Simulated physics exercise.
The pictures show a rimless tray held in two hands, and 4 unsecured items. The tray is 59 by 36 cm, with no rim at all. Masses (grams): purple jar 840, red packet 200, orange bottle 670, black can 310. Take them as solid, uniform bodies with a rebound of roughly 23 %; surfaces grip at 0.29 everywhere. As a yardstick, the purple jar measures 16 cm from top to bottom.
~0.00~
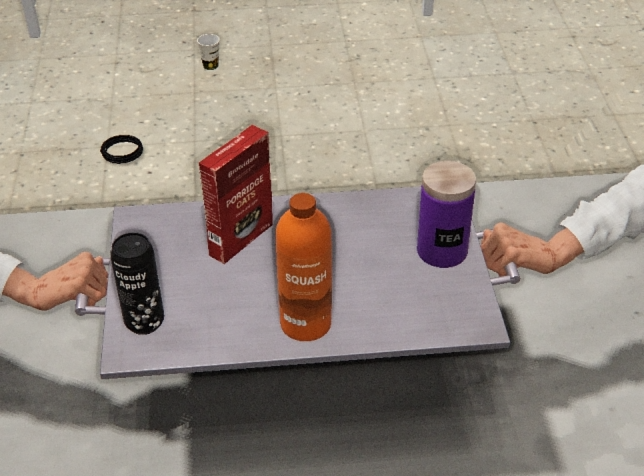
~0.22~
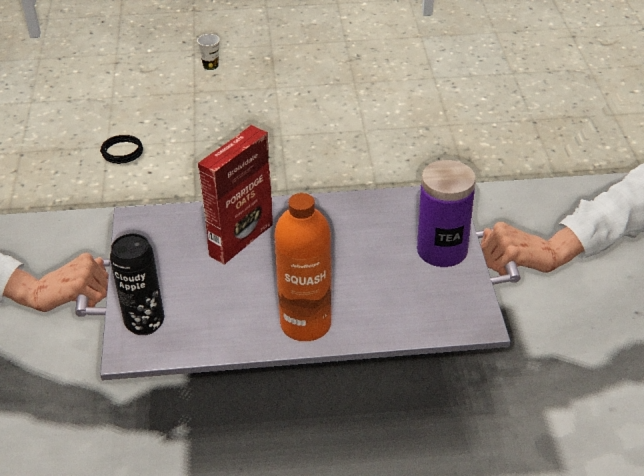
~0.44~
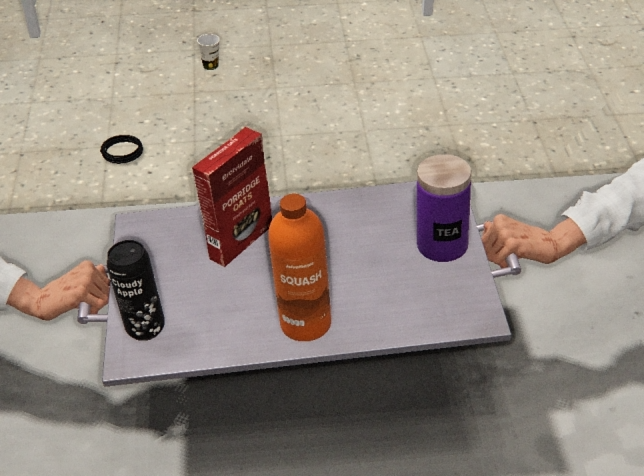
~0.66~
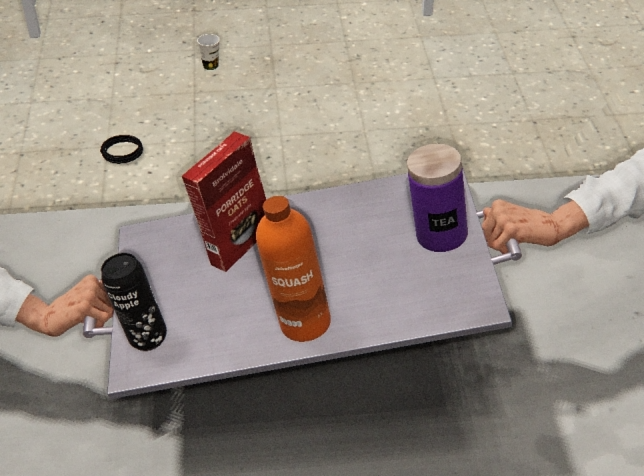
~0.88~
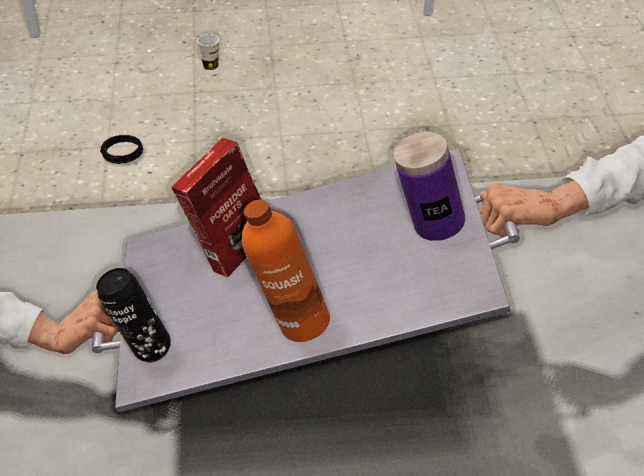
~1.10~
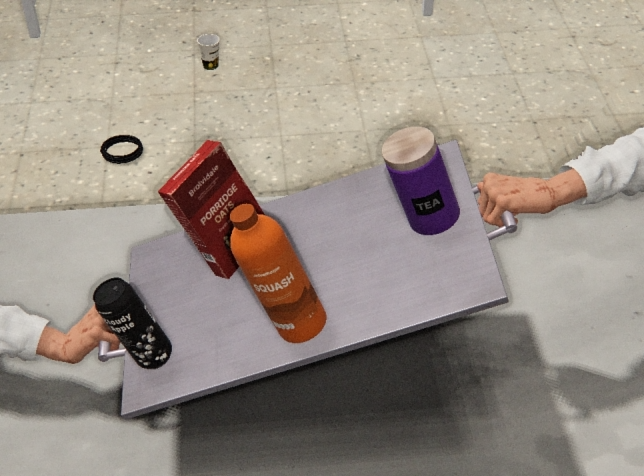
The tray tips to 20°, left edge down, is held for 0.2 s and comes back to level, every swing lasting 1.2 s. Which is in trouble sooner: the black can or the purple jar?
Of the two named, the former: The black can.
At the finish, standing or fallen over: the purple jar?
The purple jar stays upright.
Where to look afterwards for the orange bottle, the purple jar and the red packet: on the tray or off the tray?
The orange bottle finishes off the tray; the purple jar is still on the tray; the red packet ends off the tray.
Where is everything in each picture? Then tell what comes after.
Tray level; black can (138, 286); purple jar (446, 215), in the first picture.
Tray level; red packet (238, 196); orange bottle (304, 265), in the second picture.
Tilt 3°, left edge down; red packet (235, 198); orange bottle (300, 266), in the third picture.
Tilt 9°, left edge down; red packet (230, 203); orange bottle (292, 267), in the fourth picture.
Tilt 15°, left edge down; red packet (225, 209); orange bottle (282, 269), in the fifth picture.
Tilt 19°, left edge down; black can (134, 326); purple jar (421, 182), in the sixth picture.
After 1.50 s, tilt 20°, left edge down; black can now off the tray; purple jar moved 9 cm near (367, 198); red packet on its side.
After 1.80 s, tilt 18°, left edge down; red packet now off the tray; purple jar moved 23 cm near (286, 226); orange bottle moved 22 cm.
After 2.10 s, tilt 10°, left edge down; orange bottle now off the tray; purple jar moved 38 cm near (197, 245).
After 2.40 s, tilt 2°, left edge down; purple jar moved 44 cm near (166, 238).
In the end (3.2 s), off the tray, red packet, orange bottle and black can; not toppled but over 5 cm from the start, purple jar. At the end, from the last picture's camera, purple jar near (168, 234). Black can went at 1.46 s; purple jar was never lost.
